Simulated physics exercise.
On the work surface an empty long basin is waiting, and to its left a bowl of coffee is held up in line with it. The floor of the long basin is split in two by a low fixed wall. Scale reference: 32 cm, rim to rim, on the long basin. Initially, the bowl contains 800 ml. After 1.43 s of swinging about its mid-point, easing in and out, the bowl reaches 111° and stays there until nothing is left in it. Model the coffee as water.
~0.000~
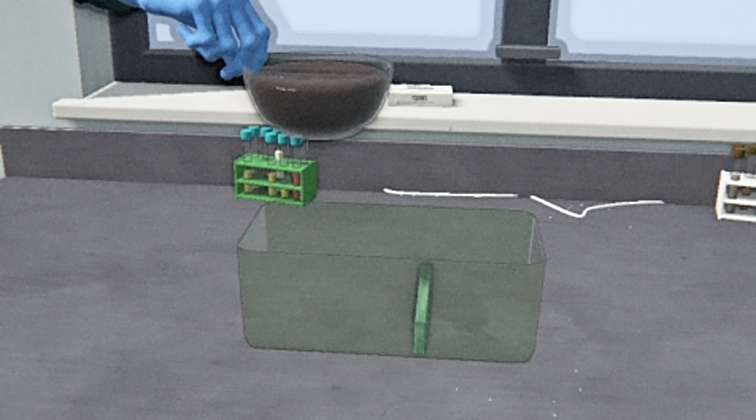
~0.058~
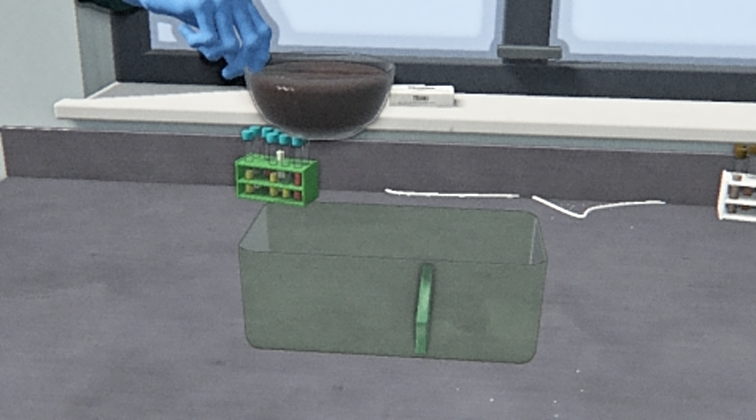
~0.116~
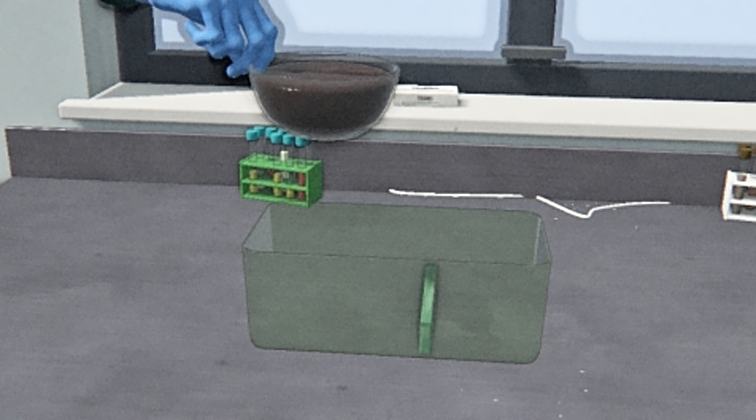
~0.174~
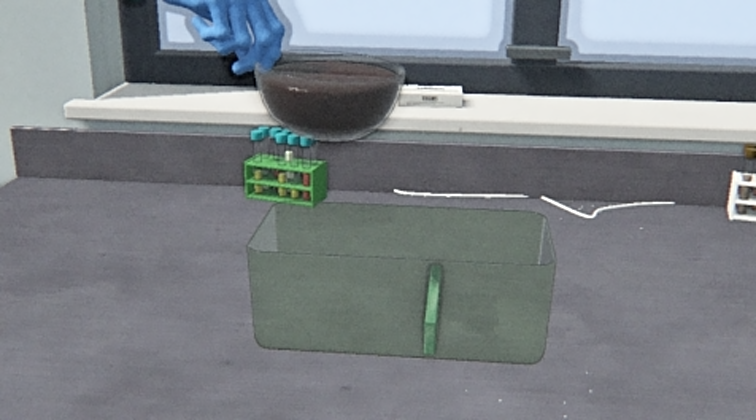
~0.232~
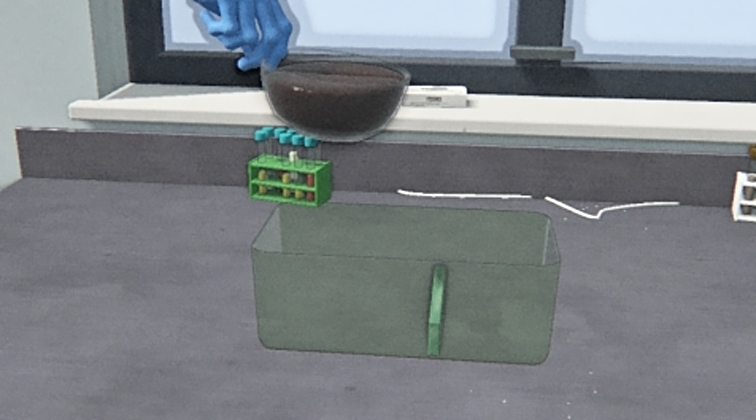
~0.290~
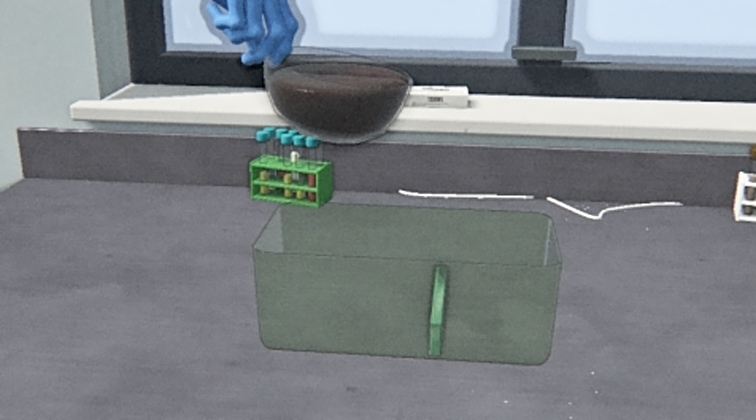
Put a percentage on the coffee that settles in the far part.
Roughly 73 per cent ends up there.
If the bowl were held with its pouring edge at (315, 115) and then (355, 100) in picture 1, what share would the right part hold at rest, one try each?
Near 5 in a hundred on the first go and near 30 in a hundred on the second.
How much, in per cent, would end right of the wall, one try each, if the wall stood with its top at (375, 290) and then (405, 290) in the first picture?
The first gives near 95 per cent and the second near 85 per cent.
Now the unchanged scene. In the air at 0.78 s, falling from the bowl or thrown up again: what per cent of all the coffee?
Share: Roughly 34 per cent.
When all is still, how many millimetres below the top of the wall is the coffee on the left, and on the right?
I'd say some 34 mm on the left and some 6 mm on the right.
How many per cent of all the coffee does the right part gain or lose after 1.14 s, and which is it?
Looks like it goes lower by around 2.
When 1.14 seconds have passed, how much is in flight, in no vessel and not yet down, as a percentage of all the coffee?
Near 5 percent.
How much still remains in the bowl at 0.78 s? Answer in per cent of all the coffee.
I reckon about 40 in a hundred is still held.
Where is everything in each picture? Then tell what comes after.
In the first picture, it leans 0°; its right rim is at (392, 68); the coffee meets the walls at (250, 71) and (389, 75); the long basin's rim runs from (251, 225) to (540, 238); the wall's top is at (424, 293).
In the second picture, it leans 0°; its right rim is at (393, 69); the coffee meets the walls at (251, 72) and (391, 76).
In the third picture, it leans 2°; its right rim is at (398, 71); the coffee meets the walls at (257, 72) and (395, 77).
In the fourth picture, it leans 4°; its right rim is at (404, 74); the coffee meets the walls at (263, 72) and (401, 79).
In the fifth picture, it leans 7°; its right rim is at (409, 79); the coffee meets the walls at (268, 72) and (407, 80).
In the sixth picture, it leans 11°; its right rim is at (411, 84); the coffee meets the walls at (271, 73) and (410, 80).
After 0.78 s the tilt is 64° and 40 per cent is still to pour, 2 is left of the wall and 24 right of it.
After 1.14 s the tilt is 100° and 1 per cent is still to pour, 18 is left of the wall and 76 right of it.
After 1.52 s the tilt is 111° and 0 per cent is still to pour, 26 is left of the wall and 73 right of it.
After 1.93 s the tilt is 111° and 0 per cent is still to pour, 26 is left of the wall and 73 right of it.
In the end 26 per cent lies left of the wall, 73 right of it and 1 outside.
